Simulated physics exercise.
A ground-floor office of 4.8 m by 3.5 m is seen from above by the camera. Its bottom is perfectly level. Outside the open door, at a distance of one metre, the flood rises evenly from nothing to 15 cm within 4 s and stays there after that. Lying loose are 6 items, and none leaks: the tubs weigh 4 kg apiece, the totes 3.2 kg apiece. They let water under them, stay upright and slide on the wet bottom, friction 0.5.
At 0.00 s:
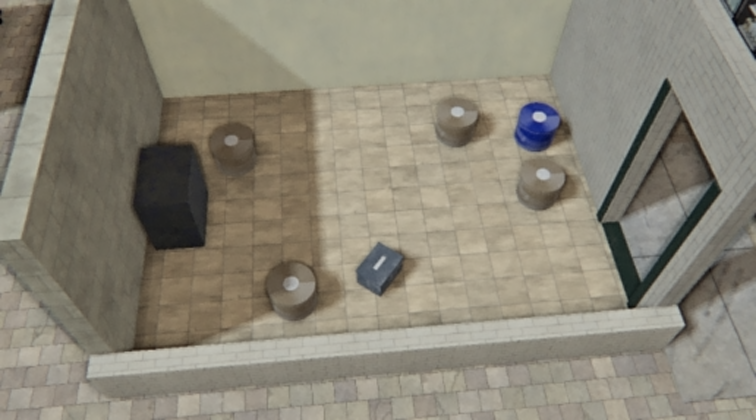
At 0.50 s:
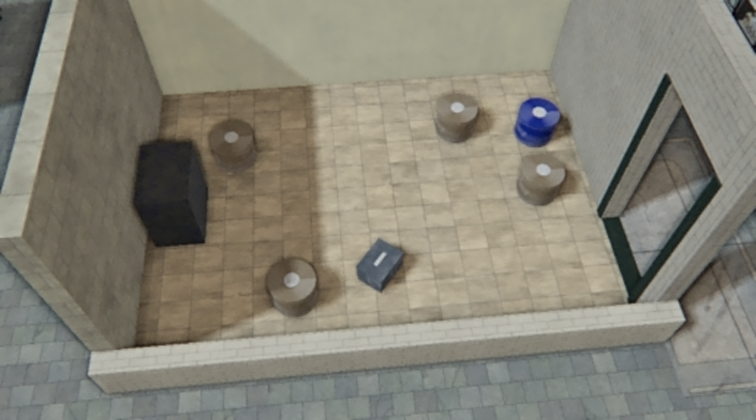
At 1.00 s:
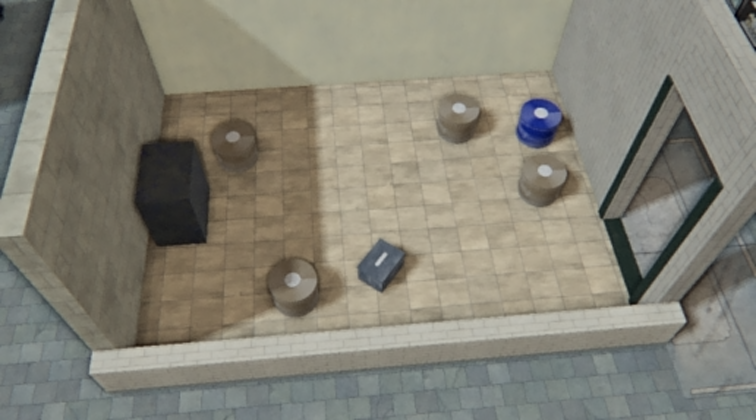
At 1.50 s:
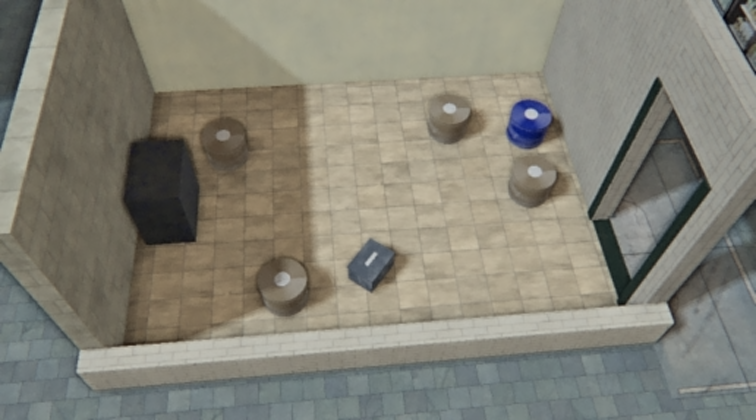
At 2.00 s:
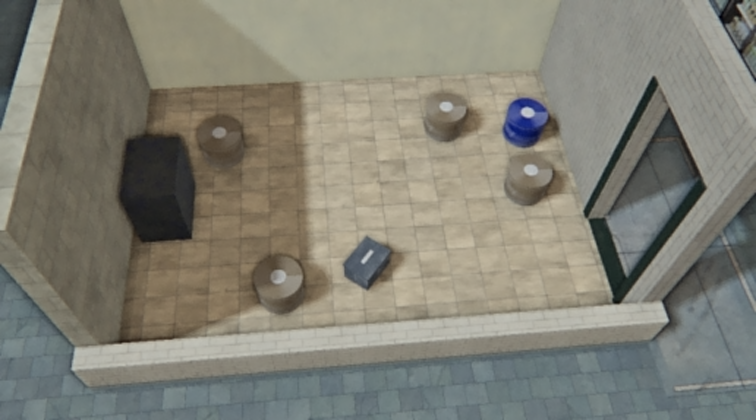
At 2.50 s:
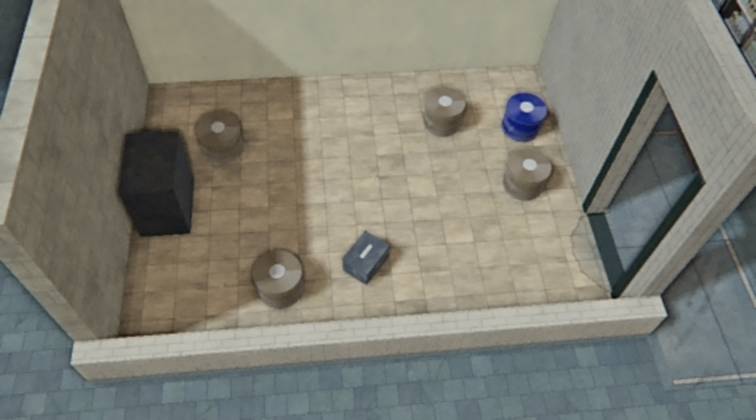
A blue tub, four brown ones, a dark box and a black cabinet stayed put in a walled, tiled room seen from above, while the view shifted slightly and the paving outside turned blue-grey.
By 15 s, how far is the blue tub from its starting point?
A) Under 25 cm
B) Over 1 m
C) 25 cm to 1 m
Option A: Under 25 cm.
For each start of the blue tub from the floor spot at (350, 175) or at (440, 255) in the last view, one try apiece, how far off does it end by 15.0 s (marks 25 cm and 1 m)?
Run 1 - well off; run 2 - well off.
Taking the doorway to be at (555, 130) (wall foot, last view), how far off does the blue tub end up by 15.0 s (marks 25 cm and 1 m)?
The blue tub drifts well away.
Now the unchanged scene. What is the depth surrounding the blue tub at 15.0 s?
About 3 cm.
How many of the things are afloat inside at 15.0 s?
At that time, 4.
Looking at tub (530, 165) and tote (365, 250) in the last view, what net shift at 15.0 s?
Respectively 20 and 250 cm.
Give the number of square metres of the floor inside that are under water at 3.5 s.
Flooded: Near 1.5 m2.
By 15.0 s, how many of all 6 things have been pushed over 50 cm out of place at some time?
Counting them up, I find 3.
After 3.5 s the blue tub is near (527, 107), 0.0 m from its start, aground; 0 afloat.
After 6.8 s the blue tub is near (527, 107), 0.0 m from its start, aground; 0 afloat.
After 11.0 s the blue tub is near (527, 107), 0.0 m from its start, aground; 3 afloat.
After 15.0 s the blue tub is near (528, 108), 0.0 m from its start, aground; 4 afloat.
